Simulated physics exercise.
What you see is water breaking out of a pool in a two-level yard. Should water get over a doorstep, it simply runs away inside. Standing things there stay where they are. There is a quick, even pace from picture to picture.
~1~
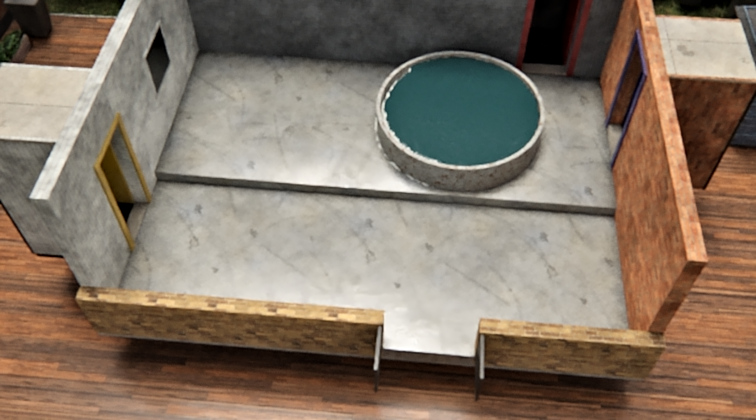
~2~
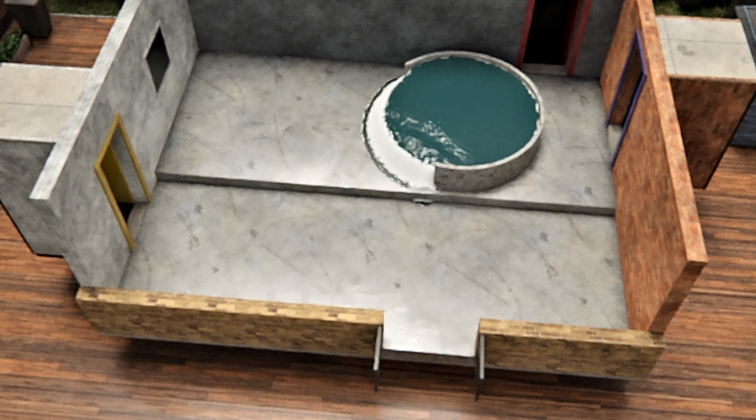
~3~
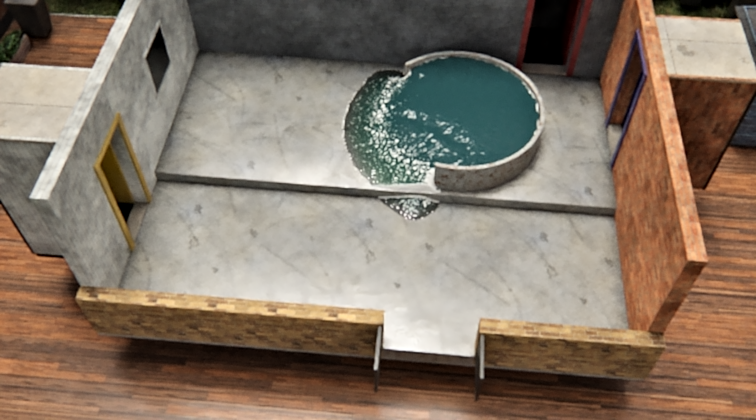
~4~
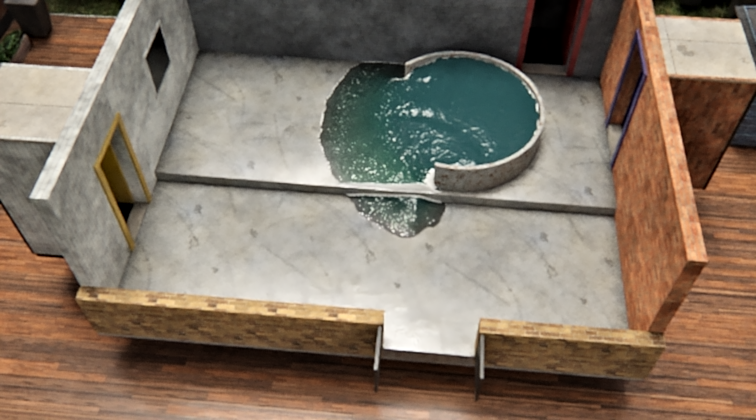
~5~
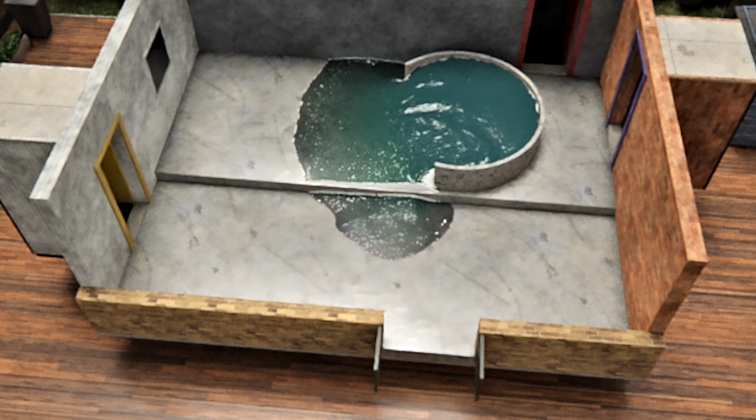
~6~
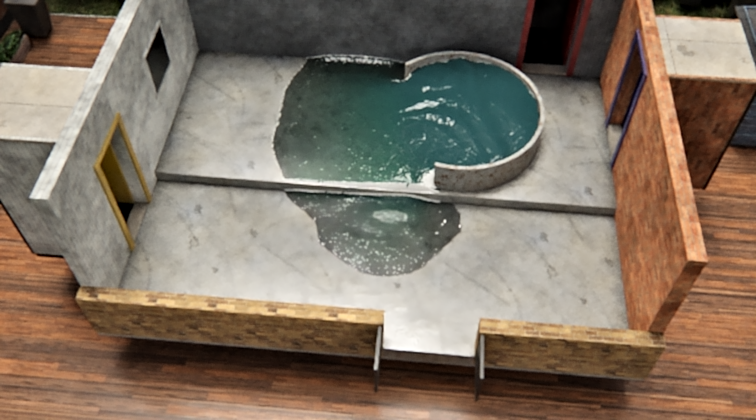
In a walled yard with two levels, the left side of a round pool opened up, and water poured out across the upper floor, then over the step and onto the lower floor.
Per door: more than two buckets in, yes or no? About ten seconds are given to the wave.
Blue door no, yellow door yes, red door no.
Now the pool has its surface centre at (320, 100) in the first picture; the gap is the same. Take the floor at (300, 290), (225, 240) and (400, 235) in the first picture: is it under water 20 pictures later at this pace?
One after the other: Wet, flooded, free of water.
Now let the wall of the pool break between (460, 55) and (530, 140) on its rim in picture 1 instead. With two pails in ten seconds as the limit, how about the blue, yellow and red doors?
Here's how it goes: The blue door overshoots, the yellow door comes in low, the red door overshoots.
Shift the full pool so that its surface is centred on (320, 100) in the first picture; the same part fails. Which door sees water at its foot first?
The one in yellow.
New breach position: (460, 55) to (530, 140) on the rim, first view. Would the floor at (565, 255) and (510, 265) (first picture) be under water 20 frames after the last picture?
Respectively: Drenched and drenched.
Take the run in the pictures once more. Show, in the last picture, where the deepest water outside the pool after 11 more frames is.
Near (203, 65).
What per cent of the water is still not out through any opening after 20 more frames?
Near 98 percent, give or take.
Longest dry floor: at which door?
From what the pictures show, it's the blue one.
A moment on, water covers 50 % of the floor; the blue door not reached, the yellow door not reached, the red door not reached.
Next, water covers 60 % of the floor; the blue door not reached, the yellow door wet at the sill, nothing in, the red door not reached.
Then, water covers 65 % of the floor; the blue door not reached, the yellow door over two buckets in, the red door not reached.
Later, water covers 70 % of the floor; the blue door not reached, the yellow door far over two buckets in, the red door not reached.
In the end, water covers 90 % of the floor; the blue door wet at the sill, nothing in, the yellow door far over two buckets in, the red door wet at the sill, nothing in.
